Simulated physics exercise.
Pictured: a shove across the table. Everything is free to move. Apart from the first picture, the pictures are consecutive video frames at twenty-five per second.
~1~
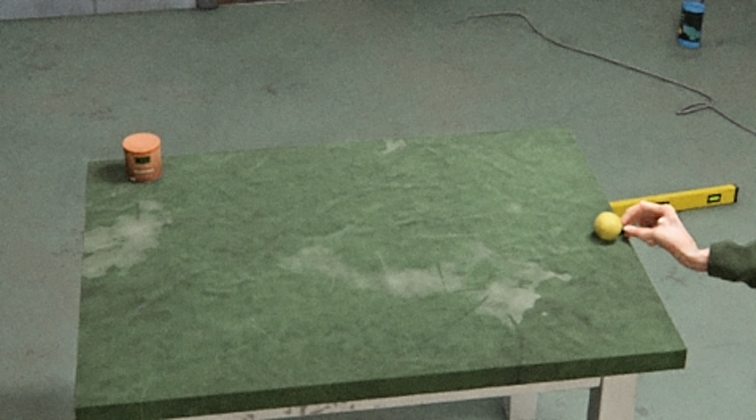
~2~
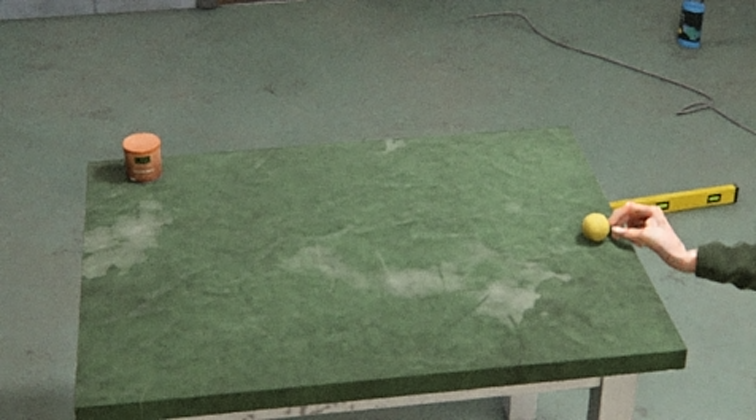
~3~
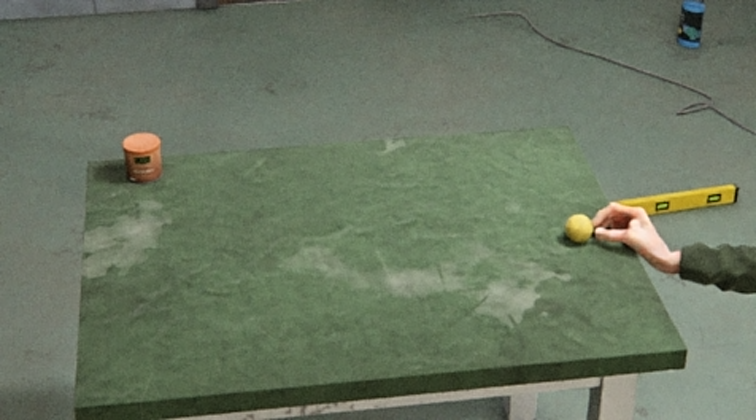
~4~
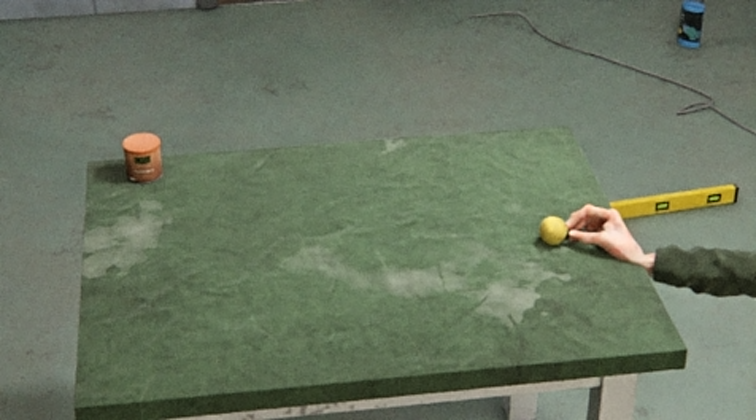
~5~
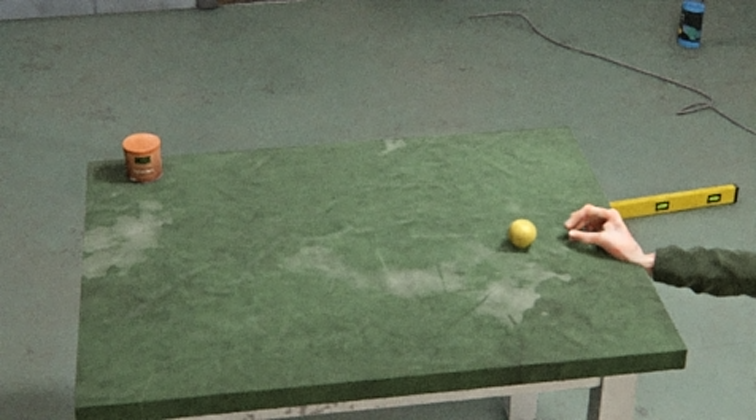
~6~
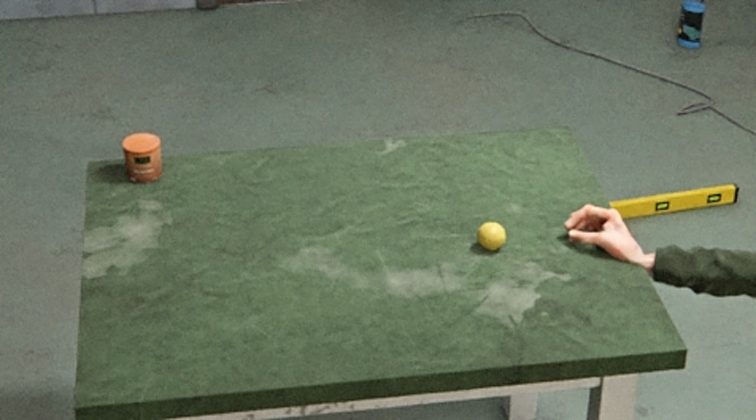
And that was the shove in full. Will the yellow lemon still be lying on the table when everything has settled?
No, it ends up off the table.
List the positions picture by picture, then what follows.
The first frame shows under the hand; yellow lemon (608, 226).
The second frame shows under the hand; yellow lemon (595, 227).
The third frame shows under the hand; yellow lemon (579, 229).
The fourth frame shows yellow lemon (553, 231).
The fifth frame shows yellow lemon (522, 234) displaced about its own width.
The sixth frame shows yellow lemon (492, 236) displaced well along.
Then, 0.20 s past the last view, yellow lemon displaced well along near (339, 249).
Then, 0.60 s past the last view, yellow lemon now off the table.
Then, 0.90 s past the last view, things are still on the move.
Then, 1.20 s past the last view, as before.
Finally, off the table, yellow lemon.
